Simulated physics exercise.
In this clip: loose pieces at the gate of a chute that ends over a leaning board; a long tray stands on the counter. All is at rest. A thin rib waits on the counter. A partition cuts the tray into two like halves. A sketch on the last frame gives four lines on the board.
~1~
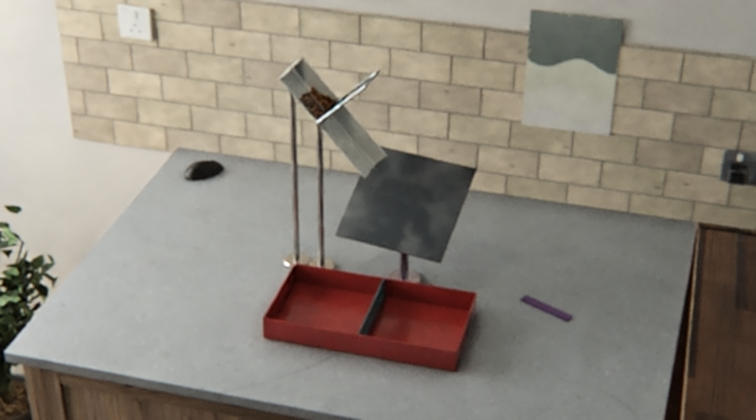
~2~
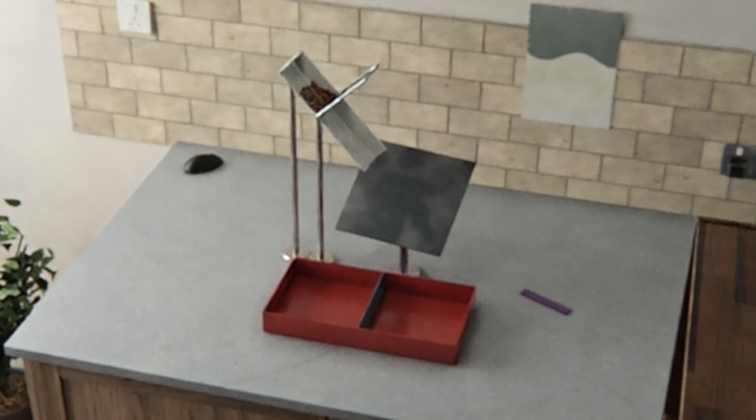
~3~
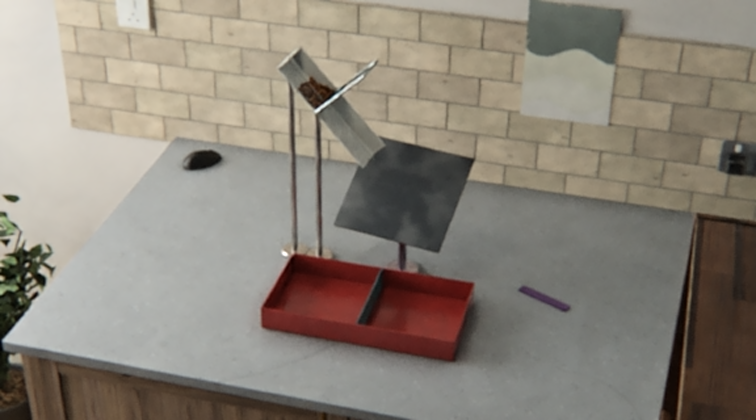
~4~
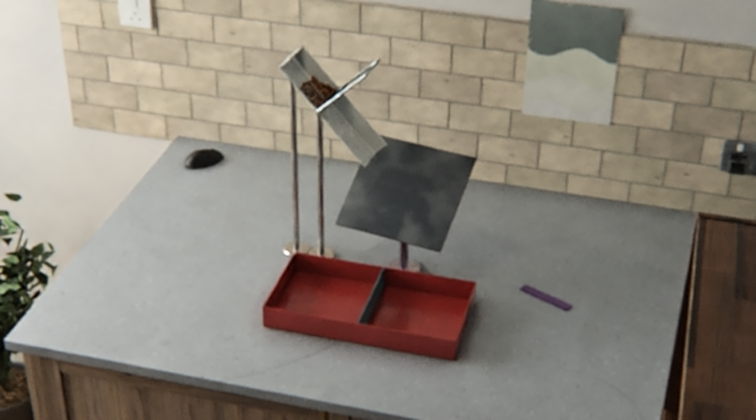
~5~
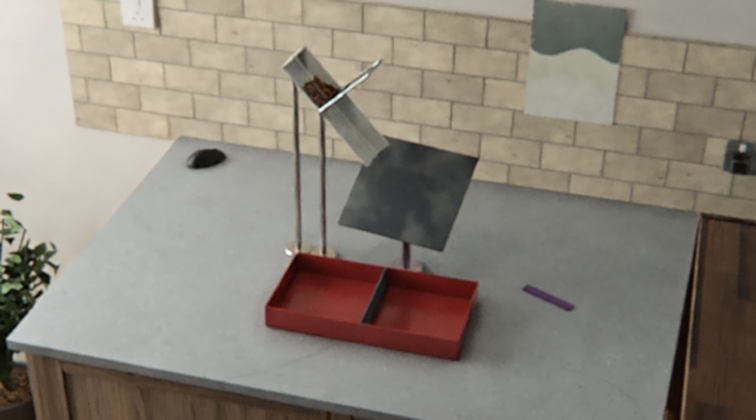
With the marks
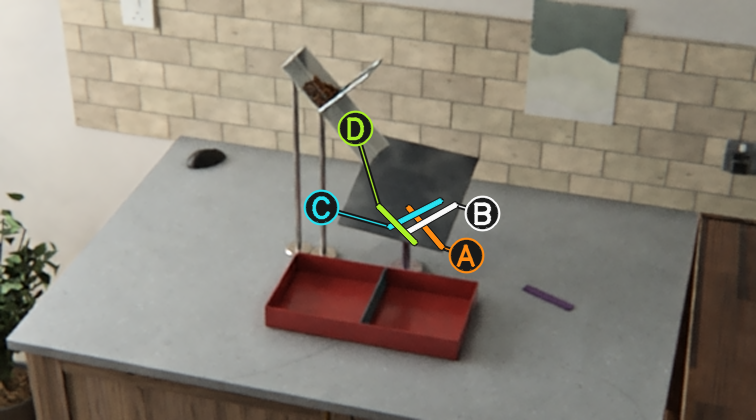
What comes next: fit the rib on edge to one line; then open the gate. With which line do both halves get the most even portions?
I would pick line B.
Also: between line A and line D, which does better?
The answer is A.
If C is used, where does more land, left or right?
Left.
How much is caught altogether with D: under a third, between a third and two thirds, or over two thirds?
Over two thirds.
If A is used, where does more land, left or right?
Right.
On the marked copy, line A from (408, 207) to (441, 247); line B from (455, 204) to (405, 233); line C from (440, 200) to (389, 226); line D from (379, 206) to (414, 242).
With A, of what is caught, about a quarter in the left half, most in the right.
With B, of what is caught, about two thirds in the left half, about a third in the right.
With C, of what is caught, most in the left half, a small part in the right.
With D, of what is caught, none in the left half, all in the right.
